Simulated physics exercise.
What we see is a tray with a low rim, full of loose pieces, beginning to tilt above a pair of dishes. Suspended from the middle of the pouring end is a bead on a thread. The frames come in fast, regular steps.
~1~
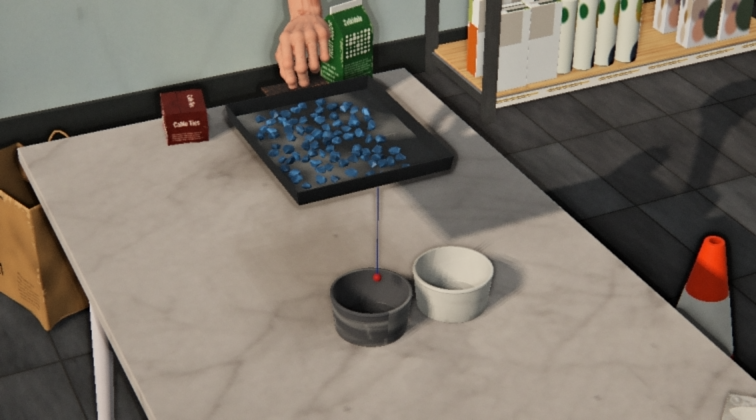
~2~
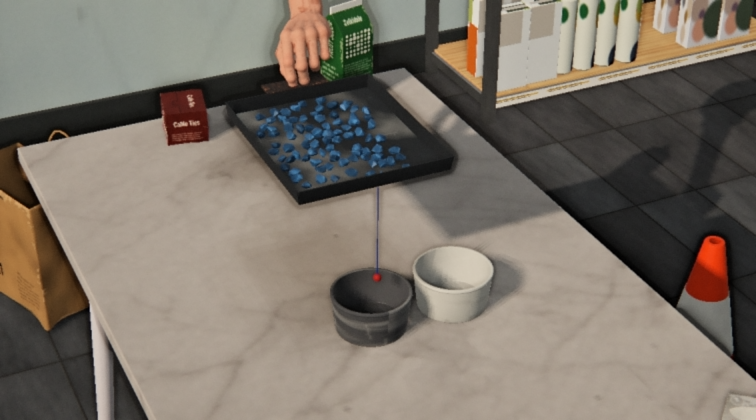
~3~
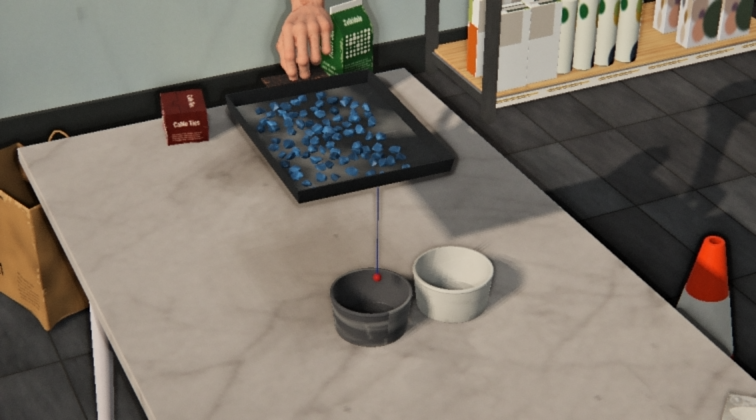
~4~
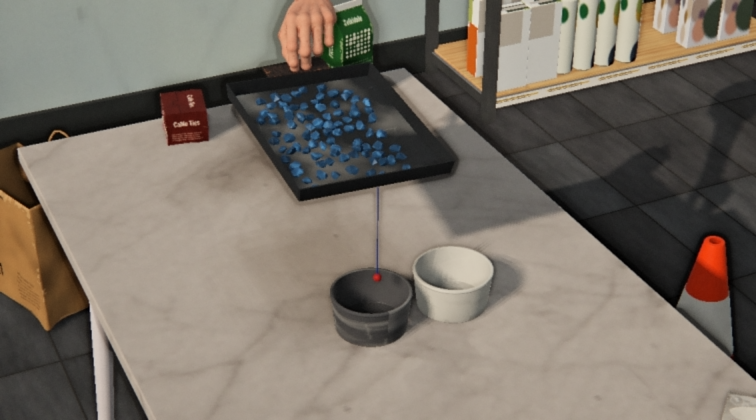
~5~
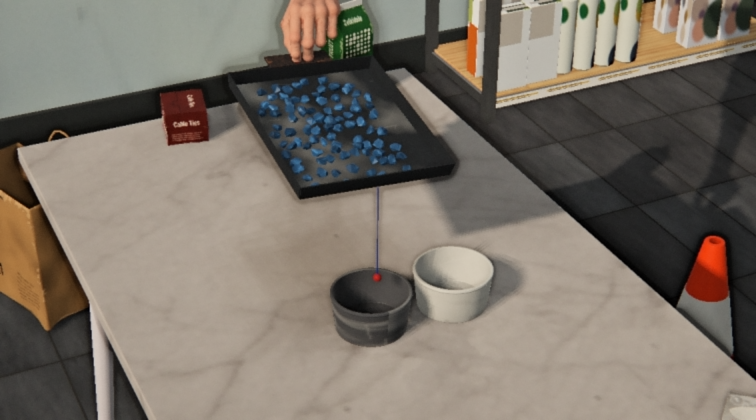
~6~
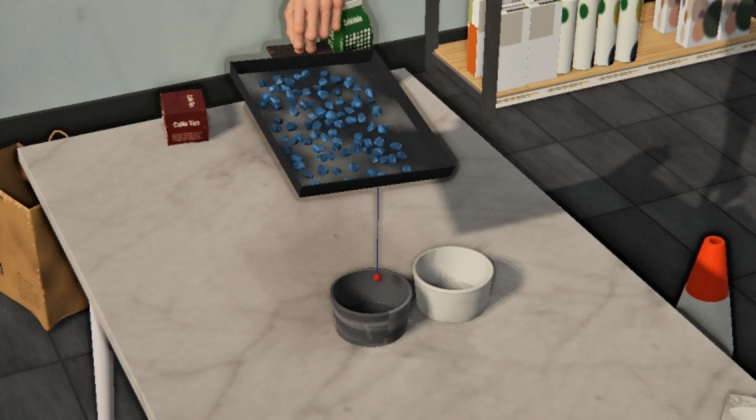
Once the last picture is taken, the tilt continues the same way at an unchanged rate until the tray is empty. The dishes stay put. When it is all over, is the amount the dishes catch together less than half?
No, they hold more than half.
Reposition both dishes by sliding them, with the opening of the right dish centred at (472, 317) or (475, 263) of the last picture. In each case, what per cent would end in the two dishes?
Trial 1 about 0 %, trial 2 about 60 %.
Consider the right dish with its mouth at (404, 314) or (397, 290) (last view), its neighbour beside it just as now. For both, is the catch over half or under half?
Short of half and then Short of half.
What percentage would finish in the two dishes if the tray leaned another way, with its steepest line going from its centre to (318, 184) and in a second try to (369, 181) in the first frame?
So it's 0 percent with the first slope and 10 percent with the other.
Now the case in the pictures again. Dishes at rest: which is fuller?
The one to the right.
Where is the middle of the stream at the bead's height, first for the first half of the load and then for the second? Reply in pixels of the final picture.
It goes through near (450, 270) first, then near (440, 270).
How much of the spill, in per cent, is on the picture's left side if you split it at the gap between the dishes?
Left share: Close to 10 %.
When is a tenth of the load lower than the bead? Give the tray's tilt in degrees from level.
It has tipped about 75 degrees.
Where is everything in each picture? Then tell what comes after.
The first frame shows corners of the pouring end at (299, 191) and (451, 155), level; middle of the load at (327, 141), aquarium stones; left dish at (388, 326); right dish at (471, 302); bead on its thread at (377, 277).
The second frame shows corners of the pouring end at (299, 191) and (451, 156), level; middle of the load at (327, 140).
The third frame shows corners of the pouring end at (300, 190) and (451, 157), tipped barely, lowest at the right corner; middle of the load at (328, 137).
The fourth frame shows corners of the pouring end at (301, 188) and (452, 160), tipped a little, lowest at the right corner; middle of the load at (328, 132).
The fifth frame shows corners of the pouring end at (302, 186) and (452, 162), tipped a little, lowest at the right corner; middle of the load at (329, 127).
The sixth frame shows corners of the pouring end at (303, 185) and (453, 164), tipped clearly, lowest at the right corner; middle of the load at (330, 123); left dish at (388, 326); right dish at (471, 302).
Soon after the last picture, tray tipped steeply; nearly all on the tray; a stray few in the air.
A little later, tray tipped right over; about two thirds on the tray; a small part in the right dish; a small part outside both; a small part in the air.
Later still, tray tipped past a quarter turn; most in the right dish; about a quarter outside both.
At rest, tray tipped past a quarter turn; none in the left dish; most in the right dish; about a quarter outside both.
